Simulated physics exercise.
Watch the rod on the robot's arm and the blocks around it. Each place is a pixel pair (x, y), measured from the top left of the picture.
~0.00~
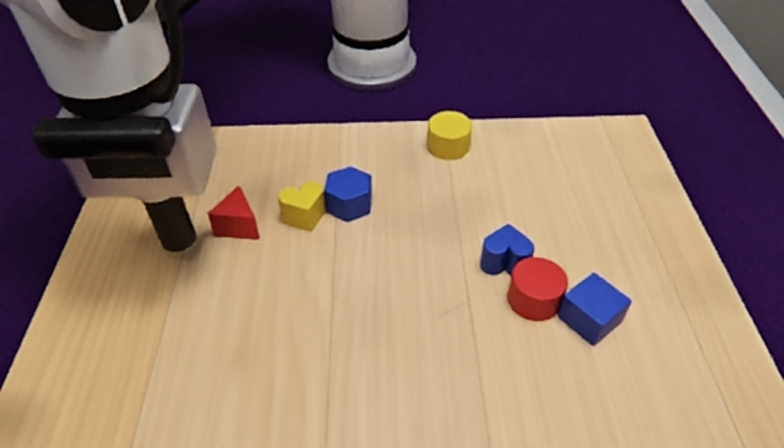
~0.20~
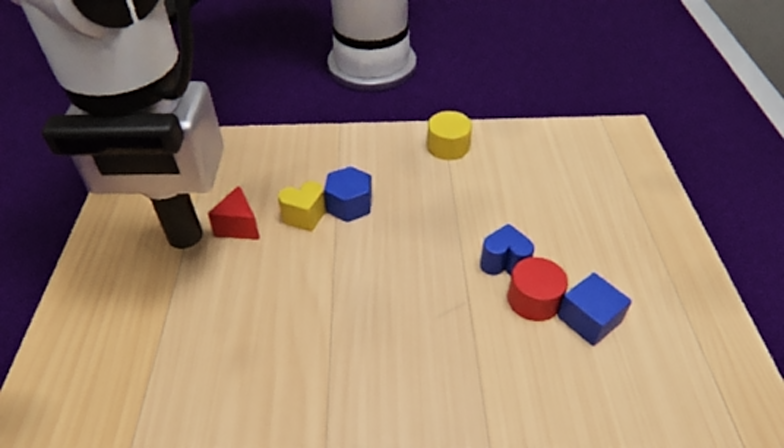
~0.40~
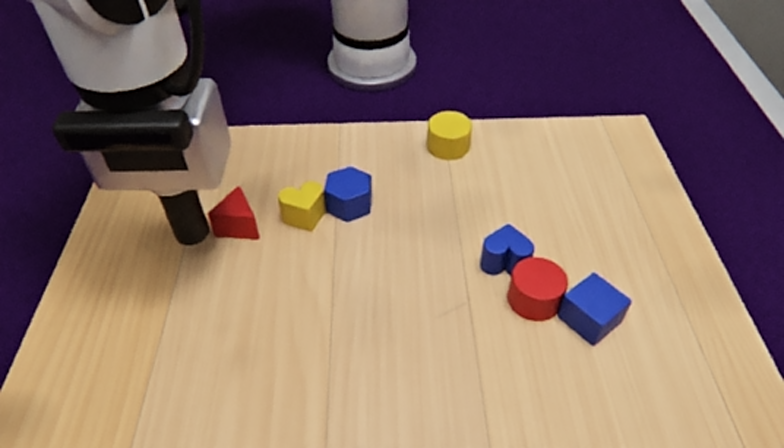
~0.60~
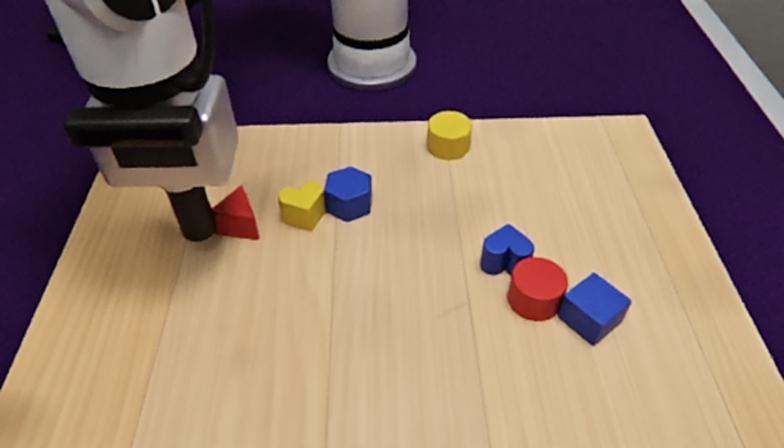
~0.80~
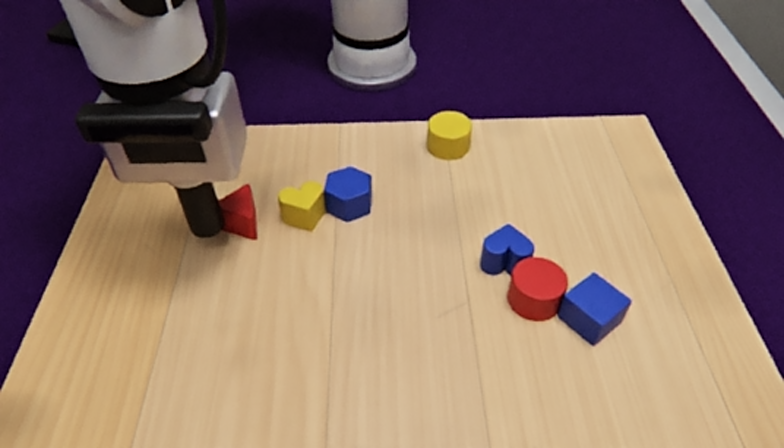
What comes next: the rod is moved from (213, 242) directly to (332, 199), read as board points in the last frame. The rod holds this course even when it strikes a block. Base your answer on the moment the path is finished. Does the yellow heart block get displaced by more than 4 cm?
Yes, that is how it ends up.
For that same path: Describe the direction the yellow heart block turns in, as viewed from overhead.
It ends up turned clockwise.
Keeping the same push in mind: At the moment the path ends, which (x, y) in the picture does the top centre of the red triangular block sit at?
Close to (283, 165).
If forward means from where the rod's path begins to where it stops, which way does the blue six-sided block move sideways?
With start-to-end as forward, it shifts right.
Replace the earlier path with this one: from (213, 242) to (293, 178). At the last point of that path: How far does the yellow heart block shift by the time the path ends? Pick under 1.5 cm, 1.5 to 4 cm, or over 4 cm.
Of the three bands, it's under 1.5 cm.
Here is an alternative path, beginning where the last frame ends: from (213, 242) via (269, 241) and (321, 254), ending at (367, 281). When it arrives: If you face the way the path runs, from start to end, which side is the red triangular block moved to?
It goes toward the left-hand side.
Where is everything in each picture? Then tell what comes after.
Lower end of the rod at (179, 240), tops of blocks, red triangular block at (233, 205), yellow heart block at (302, 194), blue six-sided block at (348, 182), in the first picture.
Rod at (186, 237), blocks as before, in the second picture.
Rod at (193, 233), blocks as before, in the third picture.
Rod at (200, 230), blocks as before, in the fourth picture.
Rod at (208, 226), red triangular block at (236, 201), yellow heart block at (302, 194), blue six-sided block at (348, 182), in the fifth picture.
On the path given first. One third of the way, rod at (251, 211); red triangular block at (266, 184).
Two thirds of the way, rod at (293, 196); red triangular block at (279, 166); yellow heart block at (324, 183), turned 50° clockwise; blue six-sided block at (371, 181), turned 15° anticlockwise.
At the end, rod at (330, 183); red triangular block at (283, 165), turned 25° anticlockwise; yellow heart block at (362, 173), turned 70° clockwise; blue six-sided block at (407, 178).
